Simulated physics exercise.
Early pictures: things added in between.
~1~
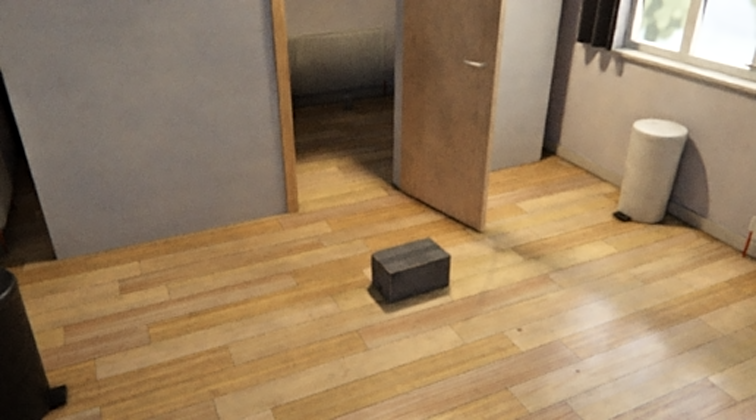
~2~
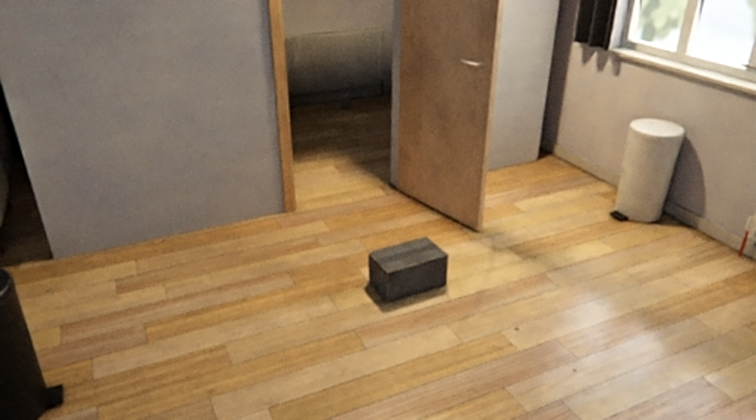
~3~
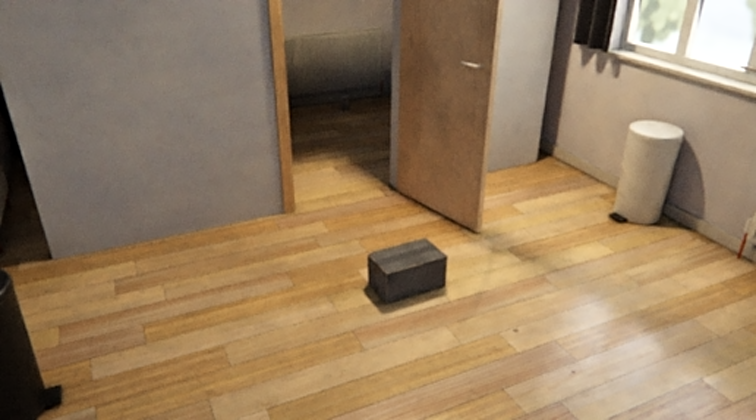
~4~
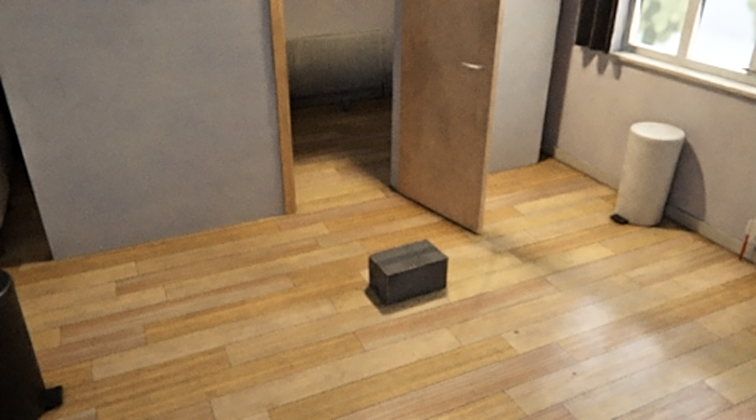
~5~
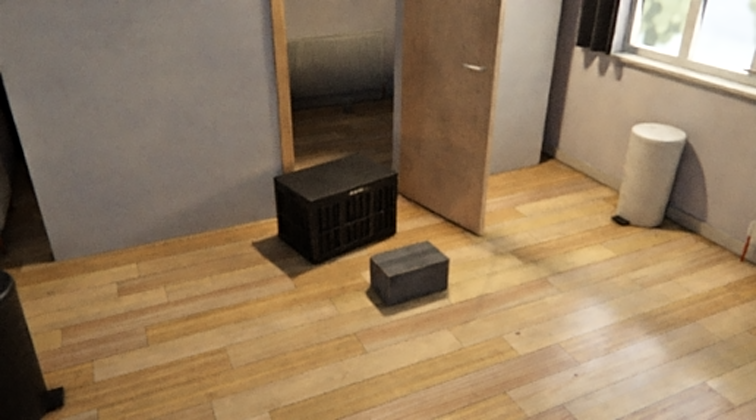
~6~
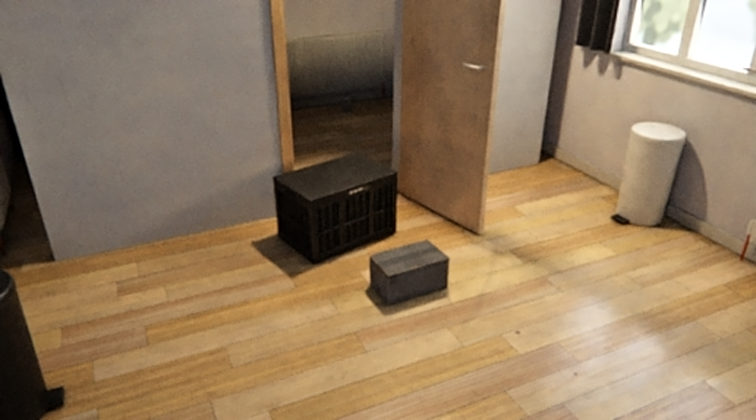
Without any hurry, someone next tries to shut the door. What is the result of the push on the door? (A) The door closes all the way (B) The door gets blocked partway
Option B: The door gets blocked partway.
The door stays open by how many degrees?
Close to 60 degrees, I'd say.
Then, 0.60 s on from there, door at 96°.
Then, 1.00 s on from there, door at 83°.
Then, 1.40 s on from there, door at 68°.
In the end, door at 62°; both unmoved. At the end, from the last picture's camera, black chest near (336, 205).
